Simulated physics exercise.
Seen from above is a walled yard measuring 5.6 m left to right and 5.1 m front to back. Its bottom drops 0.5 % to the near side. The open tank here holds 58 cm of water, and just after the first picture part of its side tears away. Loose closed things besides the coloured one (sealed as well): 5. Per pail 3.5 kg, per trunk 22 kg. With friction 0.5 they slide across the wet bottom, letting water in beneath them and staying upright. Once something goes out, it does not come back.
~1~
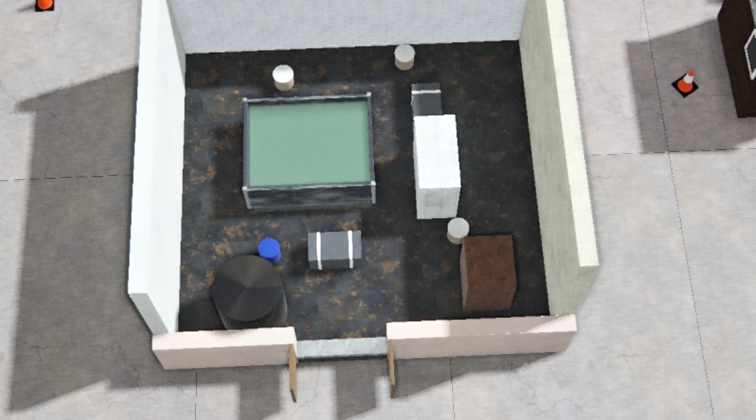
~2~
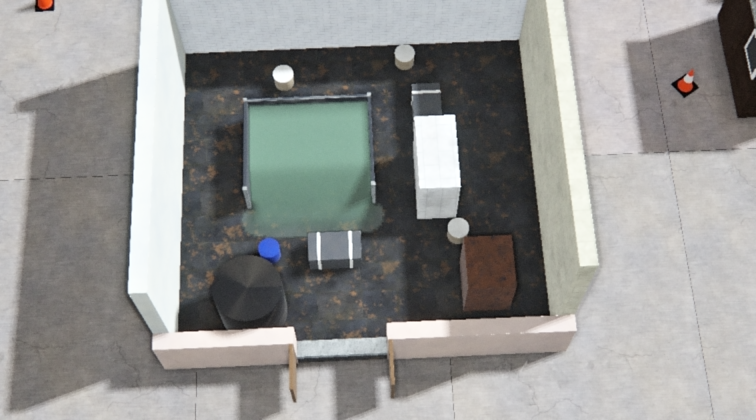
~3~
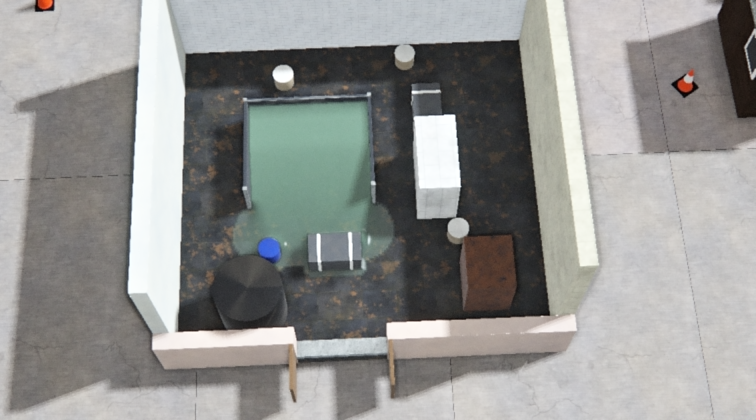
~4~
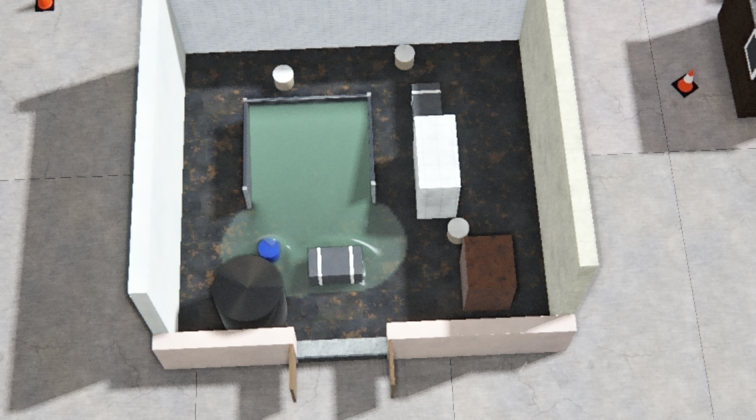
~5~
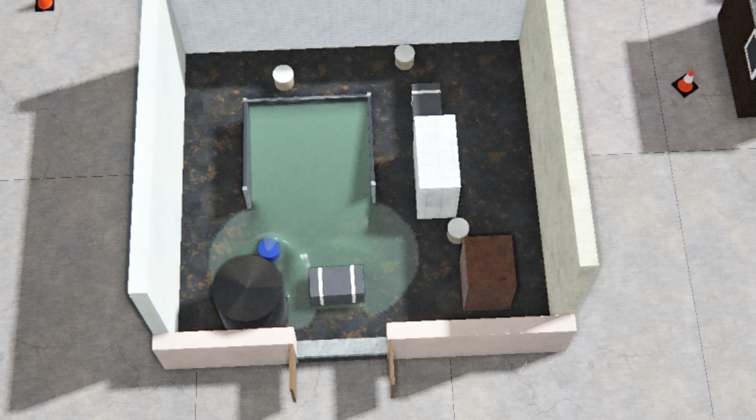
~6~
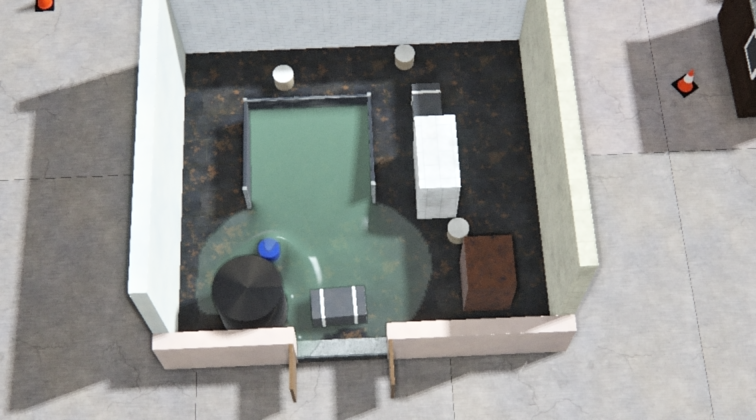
Green water spreading from an open tank's torn near side across a walled yard, pushing a striped trunk toward the front gap.
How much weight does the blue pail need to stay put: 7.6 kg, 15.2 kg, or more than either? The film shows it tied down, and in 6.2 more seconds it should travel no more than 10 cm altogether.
Going by this, no pick is adequate.
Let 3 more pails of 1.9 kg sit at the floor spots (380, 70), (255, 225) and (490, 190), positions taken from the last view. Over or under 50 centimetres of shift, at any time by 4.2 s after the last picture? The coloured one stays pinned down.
In that order: Under, past it, past it.
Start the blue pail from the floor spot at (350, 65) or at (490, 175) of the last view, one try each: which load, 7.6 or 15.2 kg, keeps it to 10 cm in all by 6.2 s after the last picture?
First spot: Light mass works; second spot: Light mass works.
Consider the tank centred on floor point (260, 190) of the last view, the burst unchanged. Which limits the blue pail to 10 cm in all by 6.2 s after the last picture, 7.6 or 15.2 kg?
So then both weights fall short.
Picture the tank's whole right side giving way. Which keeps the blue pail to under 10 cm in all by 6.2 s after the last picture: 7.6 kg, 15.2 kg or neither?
Then even the small mass works.
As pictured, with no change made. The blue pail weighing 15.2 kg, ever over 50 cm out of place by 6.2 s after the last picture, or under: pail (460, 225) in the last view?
Here the answer is beyond.
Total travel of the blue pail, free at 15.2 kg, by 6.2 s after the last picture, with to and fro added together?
About 150 cm.
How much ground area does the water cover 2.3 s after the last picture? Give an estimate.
About 15 m2.
Then, 0.6 s after the last picture the blue pail would be 87 cm from its start with 7.6 kg and 32 cm from its start with 15.2 kg; 24 cm of water round it then.
Then, 2.3 s after the last picture the blue pail would be gone out with 7.6 kg and 149 cm from its start with 15.2 kg; 8 cm of water round it then.
Then, 4.2 s after the last picture the blue pail would be gone out with 7.6 kg and 155 cm from its start with 15.2 kg; 4 cm of water round it then.
Then, 6.2 s after the last picture the blue pail would be gone out with 7.6 kg and 155 cm from its start with 15.2 kg; 3 cm of water round it then.
